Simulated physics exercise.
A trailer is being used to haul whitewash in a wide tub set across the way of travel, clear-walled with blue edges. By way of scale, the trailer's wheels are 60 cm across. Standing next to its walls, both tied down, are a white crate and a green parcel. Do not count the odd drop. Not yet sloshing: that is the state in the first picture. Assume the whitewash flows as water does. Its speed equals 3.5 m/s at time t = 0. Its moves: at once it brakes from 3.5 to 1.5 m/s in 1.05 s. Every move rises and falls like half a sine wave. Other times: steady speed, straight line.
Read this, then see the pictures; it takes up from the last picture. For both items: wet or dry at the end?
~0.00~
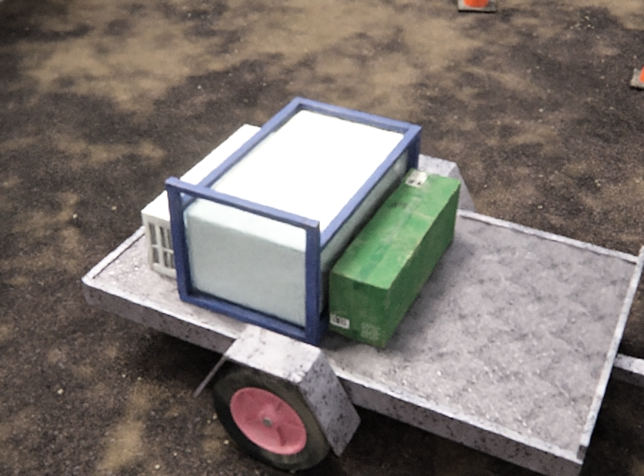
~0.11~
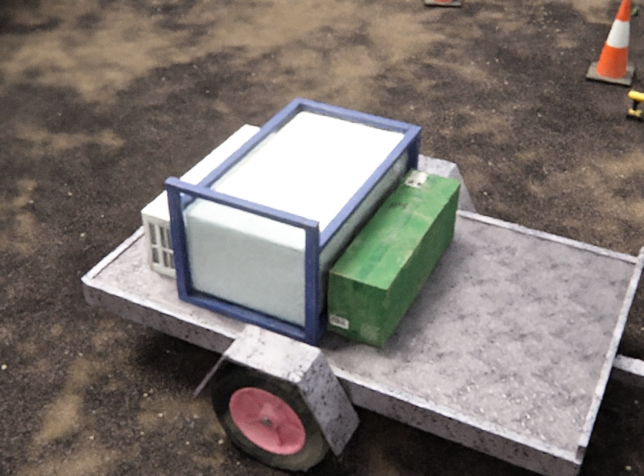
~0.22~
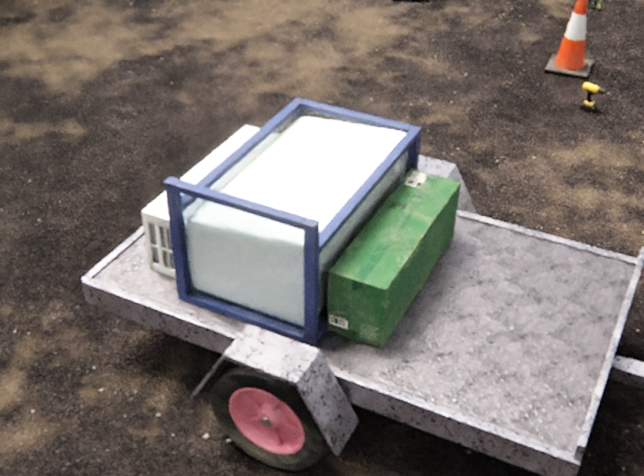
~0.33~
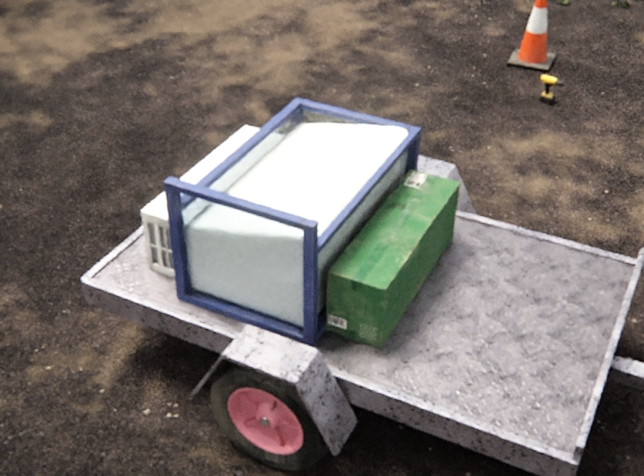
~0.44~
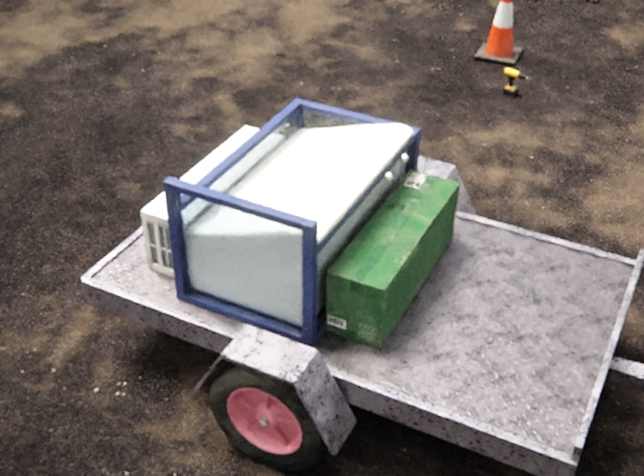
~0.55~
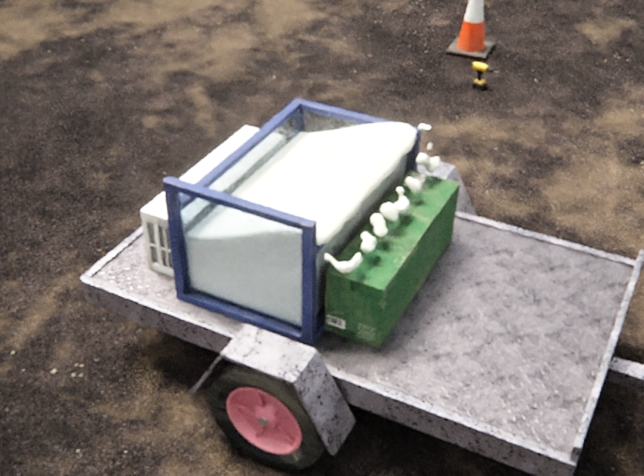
Here's how it goes: The white crate remains untouched and the green parcel gets struck.
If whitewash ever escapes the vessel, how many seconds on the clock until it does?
Liquid gets out at roughly 0.6 s.
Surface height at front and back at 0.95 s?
Roughly 48 cm in front and 38 cm behind.
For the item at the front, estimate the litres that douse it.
17 L.
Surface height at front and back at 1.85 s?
At the front the surface is at 48 cm, while at the back it is at 38 cm.
By 0.95 s front 47 cm, middle 43 cm, back 39 cm above the floor; the loss stands at 5 per cent, over the front.
By 1.35 s front 38 cm, middle 43 cm, back 47 cm above the floor; the loss stands at 6 per cent, over the front.
By 1.85 s front 48 cm, middle 42 cm, back 39 cm above the floor; the loss stands at 6 per cent, over the front.
By 4.03 s the loss stands at 6 per cent, over the front; the white crate has caught nothing and the green parcel 17 litres.
